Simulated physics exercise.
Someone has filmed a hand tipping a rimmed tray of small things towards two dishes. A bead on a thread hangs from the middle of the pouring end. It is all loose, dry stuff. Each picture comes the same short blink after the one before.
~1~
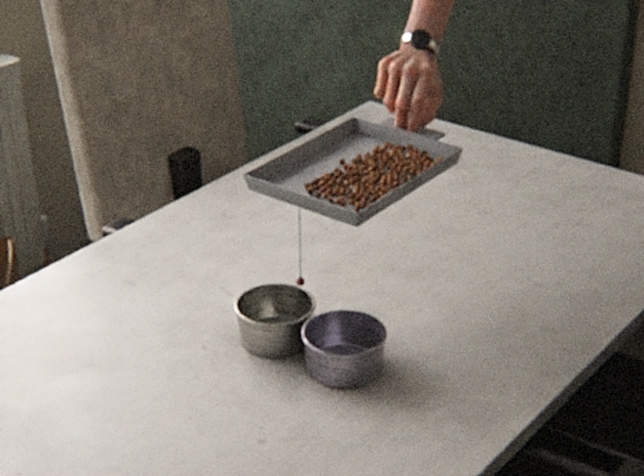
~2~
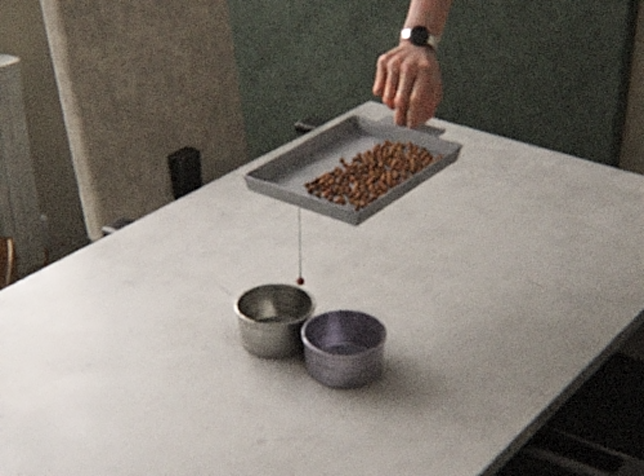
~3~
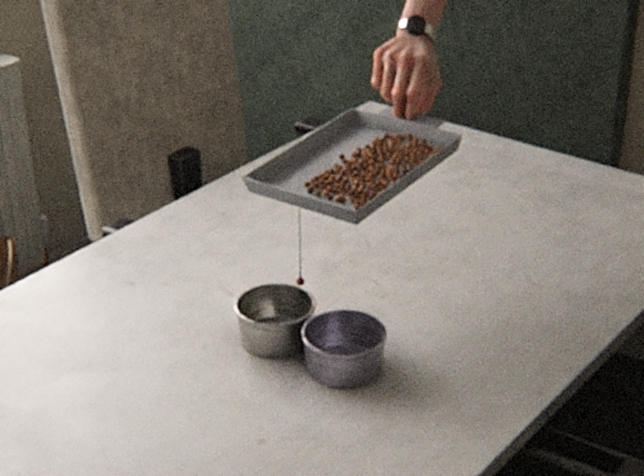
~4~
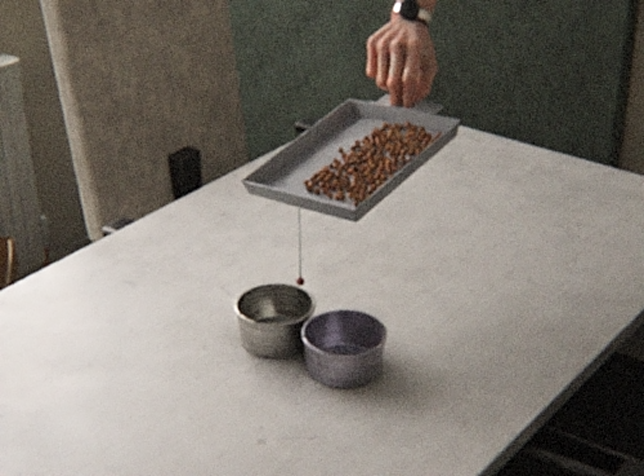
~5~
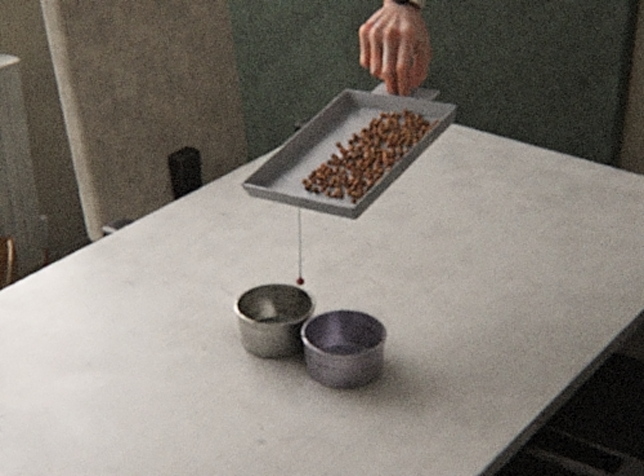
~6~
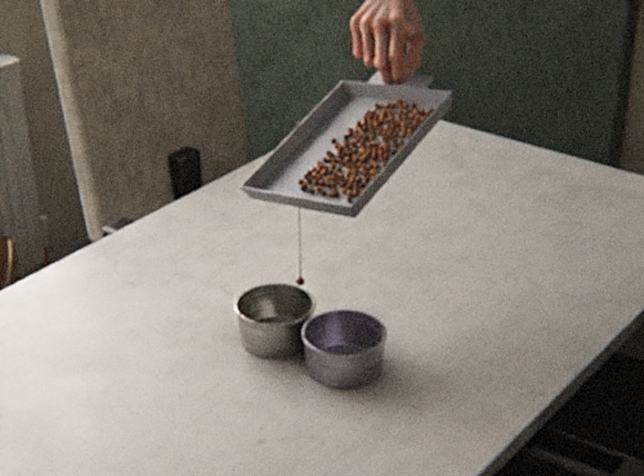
In this clip, a hand wearing a watch gradually tilts a grey rimmed tray of small brown pieces above two metal dishes on a table, raising the handle end while the pieces shift slightly and a bead hangs on a thread.
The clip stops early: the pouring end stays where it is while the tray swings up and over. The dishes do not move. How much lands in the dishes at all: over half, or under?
They take only the smaller part between them.
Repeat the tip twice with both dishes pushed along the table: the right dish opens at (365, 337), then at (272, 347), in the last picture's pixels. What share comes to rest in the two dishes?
Near 0 % and 0 %.
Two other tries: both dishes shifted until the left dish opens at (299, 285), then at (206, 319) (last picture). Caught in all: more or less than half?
The first try: Below a half. The second: Less than half.
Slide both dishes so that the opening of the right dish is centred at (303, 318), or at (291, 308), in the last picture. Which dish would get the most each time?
The first try: The left one. The second: The left-hand dish.
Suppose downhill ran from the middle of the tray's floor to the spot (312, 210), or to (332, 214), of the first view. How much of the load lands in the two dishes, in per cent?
First some 90, then 90 per cent.
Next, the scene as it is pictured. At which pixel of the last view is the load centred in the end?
Close to (229, 315).
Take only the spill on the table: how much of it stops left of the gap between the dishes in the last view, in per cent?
Near 100 %.
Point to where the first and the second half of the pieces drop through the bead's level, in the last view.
Early half (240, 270), late half (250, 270).
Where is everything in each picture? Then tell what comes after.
The first frame shows corners of the pouring end at (248, 174) and (357, 211), level; middle of the load at (378, 175), cereal balls; left dish at (250, 335); right dish at (320, 365); bead on its thread at (300, 281).
The second frame shows corners of the pouring end at (248, 175) and (357, 210), level; middle of the load at (378, 173).
The third frame shows corners of the pouring end at (247, 176) and (356, 209), tipped barely, lowest at the left corner; middle of the load at (378, 168).
The fourth frame shows corners of the pouring end at (246, 179) and (354, 207), tipped a little, lowest at the left corner; middle of the load at (377, 161).
The fifth frame shows corners of the pouring end at (246, 182) and (352, 205), tipped clearly, lowest at the left corner; middle of the load at (375, 154).
The sixth frame shows corners of the pouring end at (245, 185) and (350, 204), tipped clearly, lowest at the left corner; middle of the load at (370, 148), about a quarter on the move; left dish at (250, 335); right dish at (320, 365).
Soon after the last picture, tray tipped steeply; most on the tray; a stray few outside both; a small part in the air.
A little later, tray tipped past a quarter turn; about half on the tray; a small part in the left dish; about a third outside both; a small part in the air.
Later still, tray tipped past a quarter turn; about a quarter in the left dish; most outside both.
At rest, tray tipped past a quarter turn; none in the right dish; about a quarter in the left dish; most outside both.
